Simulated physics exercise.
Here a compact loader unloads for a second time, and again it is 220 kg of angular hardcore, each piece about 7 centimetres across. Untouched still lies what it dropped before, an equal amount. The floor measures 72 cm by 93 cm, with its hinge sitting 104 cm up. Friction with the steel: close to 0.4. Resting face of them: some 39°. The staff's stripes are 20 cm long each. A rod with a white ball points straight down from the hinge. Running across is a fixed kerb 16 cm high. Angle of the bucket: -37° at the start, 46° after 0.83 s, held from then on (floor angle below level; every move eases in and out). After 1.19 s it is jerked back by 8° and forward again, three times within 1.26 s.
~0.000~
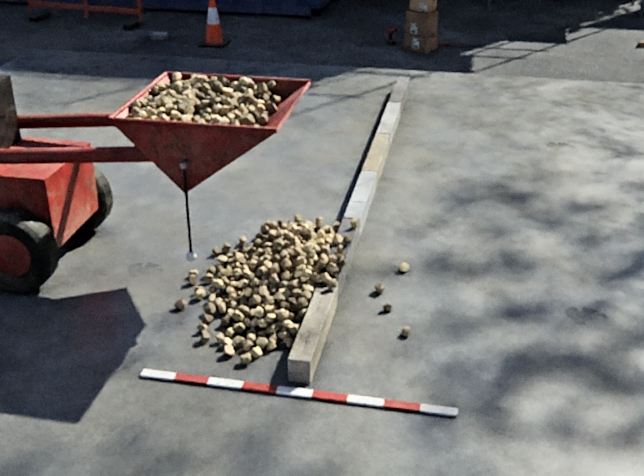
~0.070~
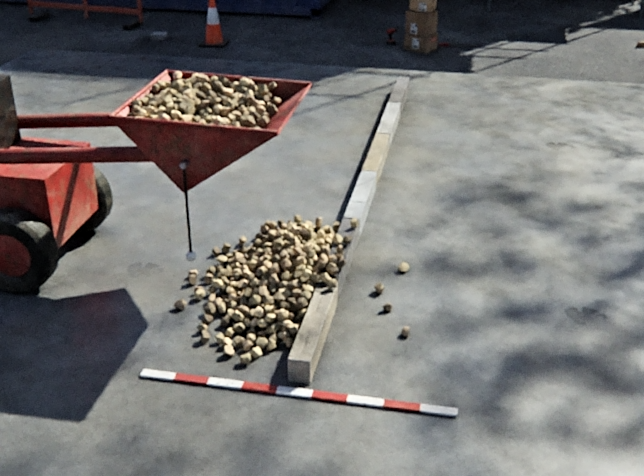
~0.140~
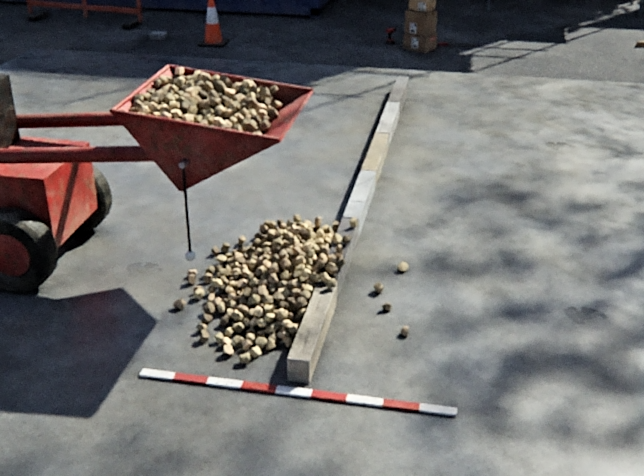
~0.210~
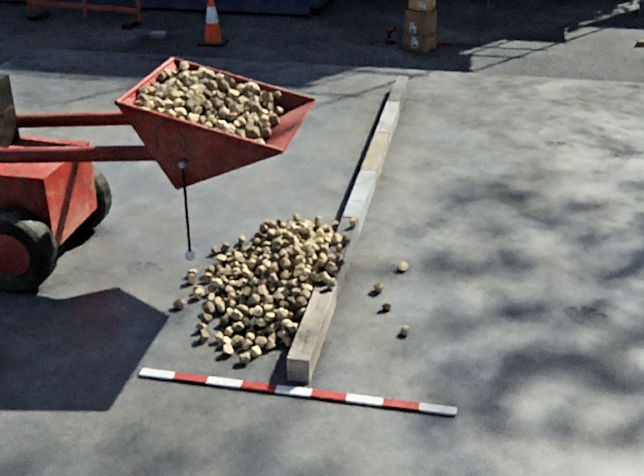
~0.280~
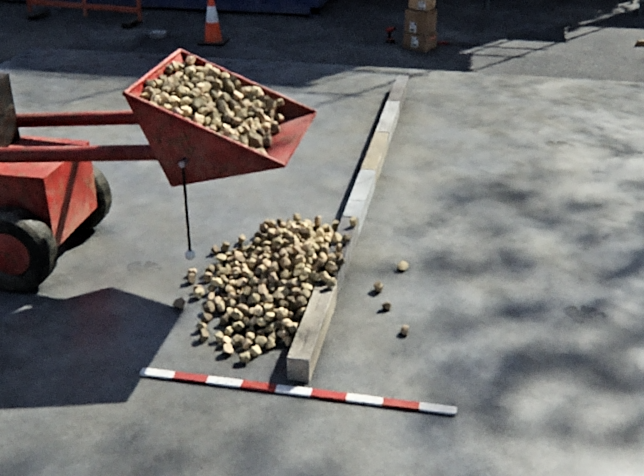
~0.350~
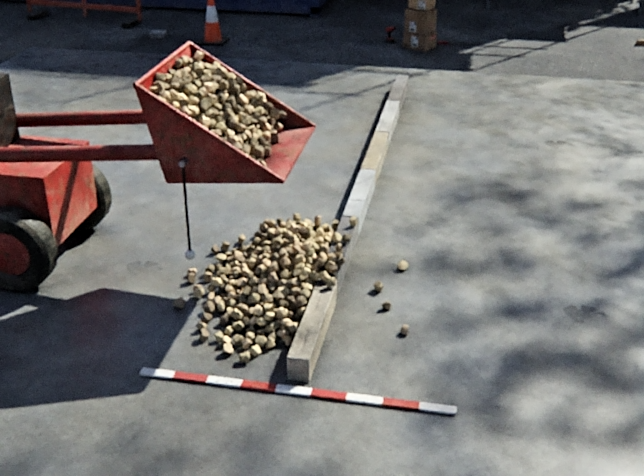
A red wheeled machine stands at the left on sunlit grey pavement, seen from above at an angle, holding out a red bucket heaped with tan stones. Below lie a similar pile against a long pale beam, a few strays beyond it, a red-and-white striped staff and, behind, an orange cone. The bucket steadily tilts forward, its rear rising as the stones shift inside, while the pile and view stay still.
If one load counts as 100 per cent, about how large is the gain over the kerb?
Around 28 per cent.
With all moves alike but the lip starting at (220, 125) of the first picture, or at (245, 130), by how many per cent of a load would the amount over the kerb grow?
About 0 and 5 per cent.
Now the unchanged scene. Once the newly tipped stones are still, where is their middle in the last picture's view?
I'd say close to (308, 259).
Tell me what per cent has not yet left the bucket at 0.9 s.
Roughly 60 parts in a hundred of the load.
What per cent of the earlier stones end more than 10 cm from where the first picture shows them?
Roughly 5 % of them.
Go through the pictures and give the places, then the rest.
The first picture shows lip at (277, 130), floor tilted -37°, highest stones at (212, 85). The earlier load is highest near (294, 246), 27 cm above ground level, 99 % on this side of the kerb, 1 % over the kerb.
In the second picture, the bucket is at -35°, its lip at (278, 133); the top of the load is at (190, 84); the stones move at 0.2 m/s on average.
In the third picture, the bucket is at -31°, its lip at (280, 141); the top of the load is at (178, 79); the stones move at 0.3 m/s on average.
The fourth picture shows lip at (283, 152), floor tilted -24°, highest stones at (183, 74); the stones move at 0.4 m/s on average.
The fifth picture shows lip at (285, 166), floor tilted -15°, highest stones at (181, 70); the stones move at 0.4 m/s on average.
The sixth picture shows lip at (284, 182), floor tilted -5°, highest stones at (189, 64); the stones move at 0.5 m/s on average.
After 0.6 s the floor is at 33°; in per cent of one load, 100 in the bucket, 100 on this side of the kerb, 1 over the kerb; the foremost stones are at (368, 272).
After 0.9 s the floor is at 46°; in per cent of one load, 58 in the bucket, 141 on this side of the kerb, 1 over the kerb; the foremost stones are at (368, 272).
After 2.9 s the floor is at 46°; in per cent of one load, 0 in the bucket, 171 on this side of the kerb, 29 over the kerb; the foremost stones are at (469, 281).
After 5.3 s the floor is at 46°; in per cent of one load, 0 in the bucket, 171 on this side of the kerb, 29 over the kerb; the foremost stones are at (469, 281). Net gain over the kerb, 28.
